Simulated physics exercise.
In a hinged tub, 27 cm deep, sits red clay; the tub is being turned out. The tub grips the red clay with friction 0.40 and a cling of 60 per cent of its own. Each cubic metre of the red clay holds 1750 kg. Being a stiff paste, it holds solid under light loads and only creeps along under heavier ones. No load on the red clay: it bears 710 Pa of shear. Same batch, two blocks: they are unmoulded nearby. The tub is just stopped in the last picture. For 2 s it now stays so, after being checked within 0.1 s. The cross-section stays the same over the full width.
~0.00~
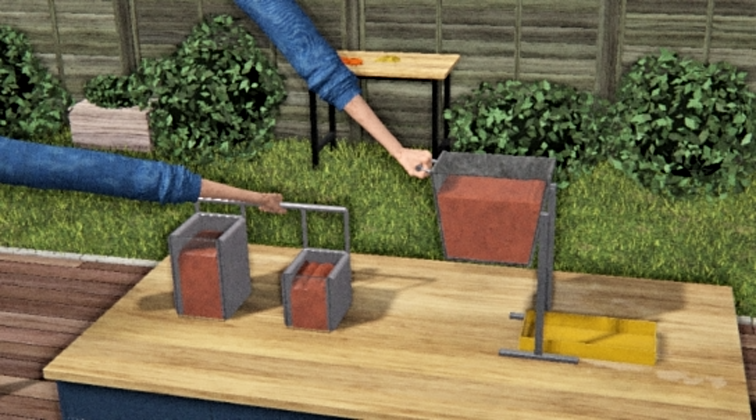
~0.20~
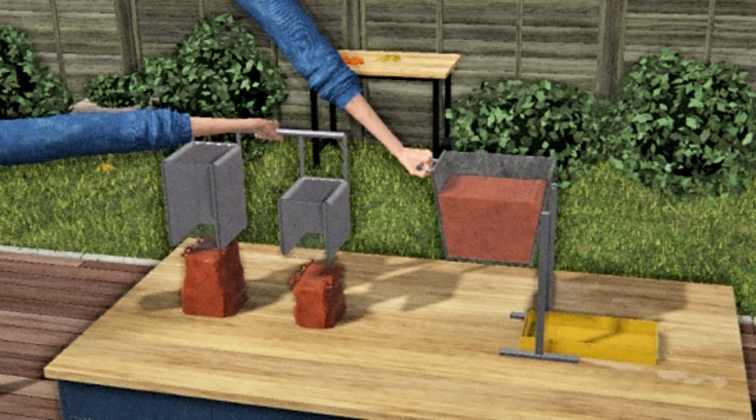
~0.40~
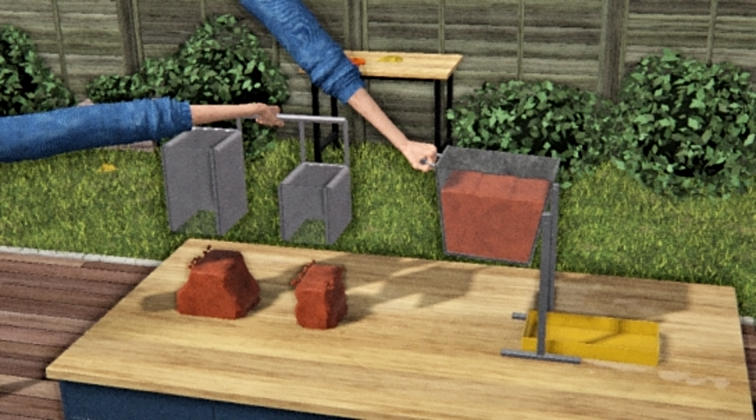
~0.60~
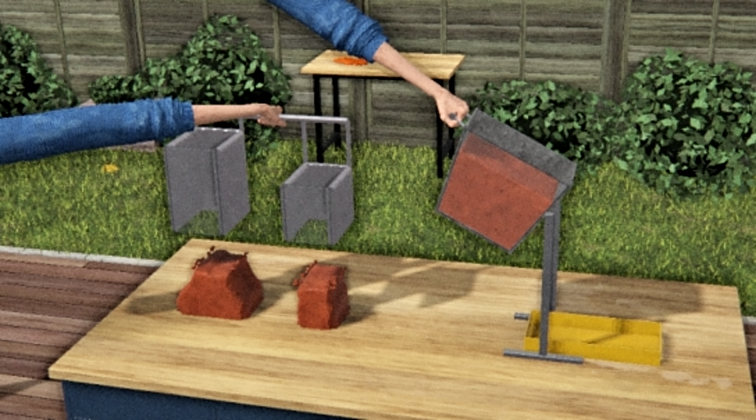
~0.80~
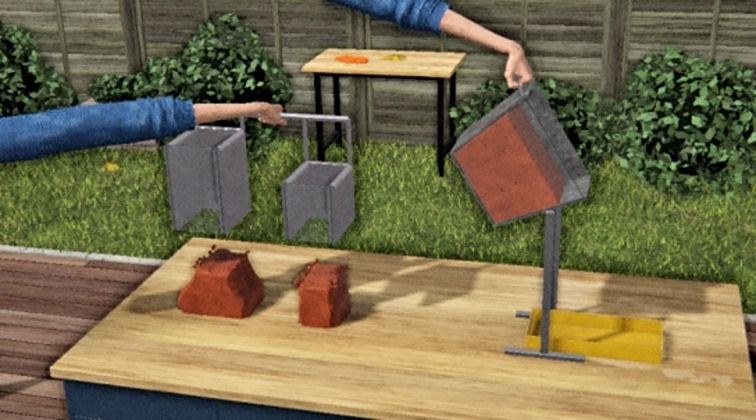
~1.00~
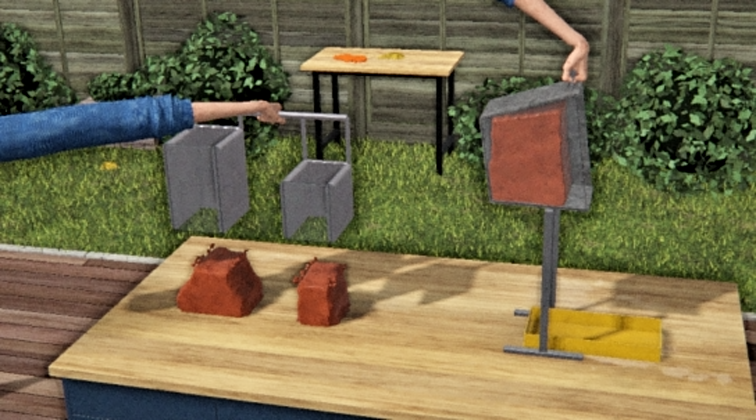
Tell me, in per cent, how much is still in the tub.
Something like 64 out of 100.
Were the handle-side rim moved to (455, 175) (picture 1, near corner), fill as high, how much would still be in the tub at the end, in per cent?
Close to 100 per cent would still be in the tub.
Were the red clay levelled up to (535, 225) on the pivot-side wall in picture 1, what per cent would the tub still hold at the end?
Around 100 per cent.
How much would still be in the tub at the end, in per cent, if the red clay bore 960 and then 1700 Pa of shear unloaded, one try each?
In that order: 70 %, 100 %.
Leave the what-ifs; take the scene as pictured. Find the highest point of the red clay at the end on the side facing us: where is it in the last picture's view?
Highest point: Approx. (507, 155).
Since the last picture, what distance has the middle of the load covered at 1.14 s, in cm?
5 cm.
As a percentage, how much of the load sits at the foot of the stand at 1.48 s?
I'd say about 0 per cent of it.
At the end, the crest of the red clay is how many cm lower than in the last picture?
The top ends up some 13 cm below its level in the last picture.
After 1.14 s, the tub is at 82 degrees and holds 100 %.
After 1.31 s, the tub is at 82 degrees and holds 77 %.
After 1.48 s, the tub is at 82 degrees and holds 65 %.
After 1.65 s, the tub is at 82 degrees and holds 64 %.
After 3.00 s, at the end, the tub is at 82 degrees and holds 64 %.
